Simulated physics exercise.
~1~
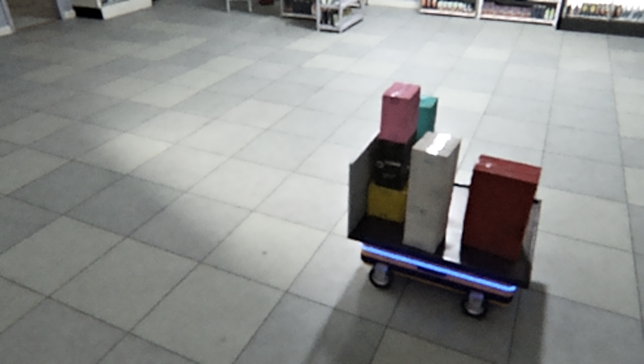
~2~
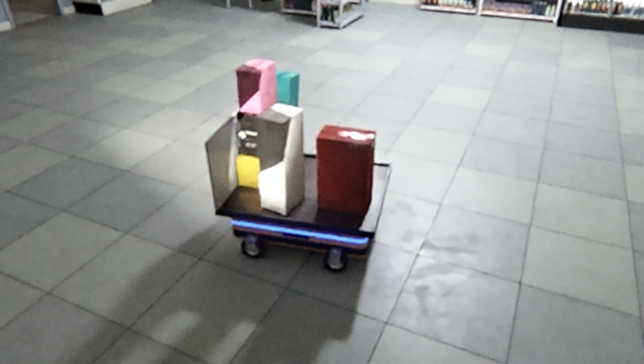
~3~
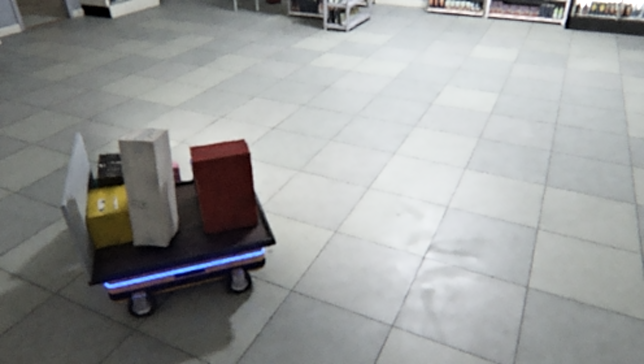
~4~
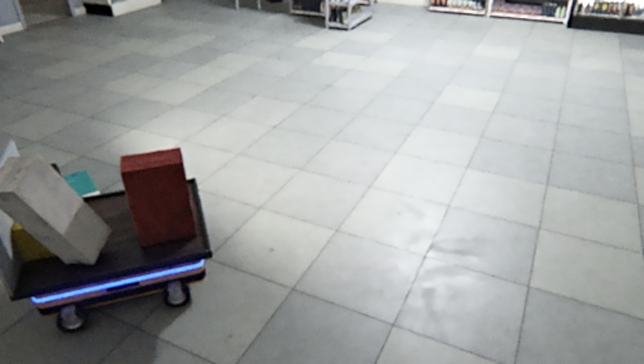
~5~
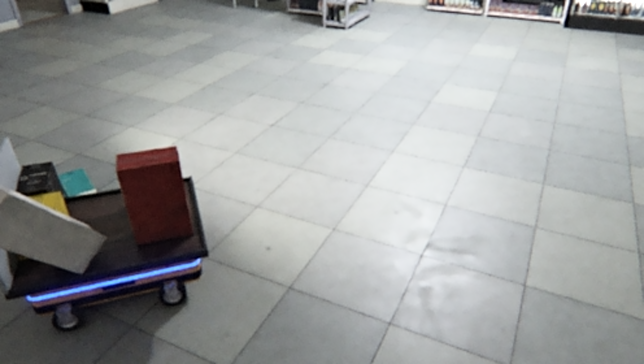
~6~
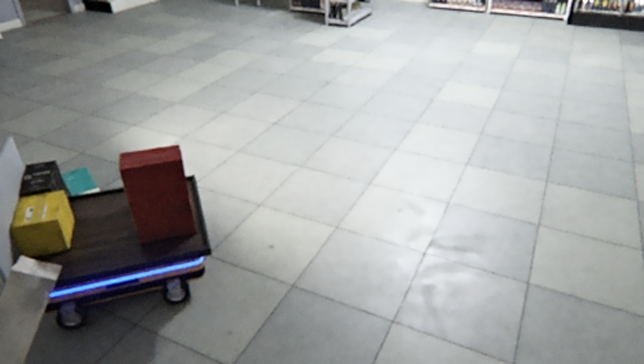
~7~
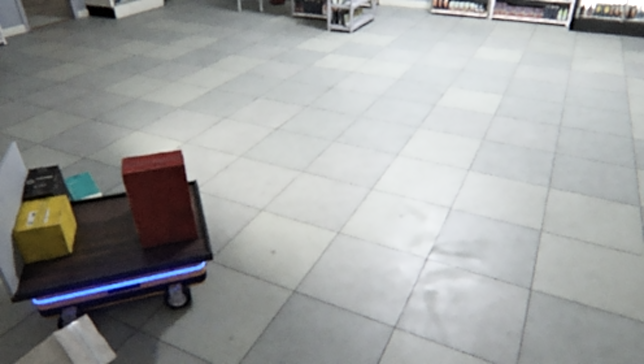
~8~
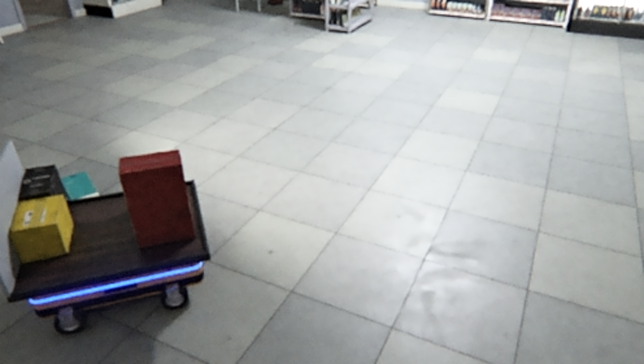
At the start, a flat cart with a glowing blue strip stands on a tiled shop floor, loaded with red, white, yellow, black, pink and turquoise boxes. It rolls left and turns, and the pink and turquoise boxes come off while the black one topples onto its side. The white box begins to lean as the cart reaches the lower left. With the cart halted there, the white box tips over the near edge, drops to the floor and passes out of view. The red box still stands upright, with the yellow and black boxes beside the board.
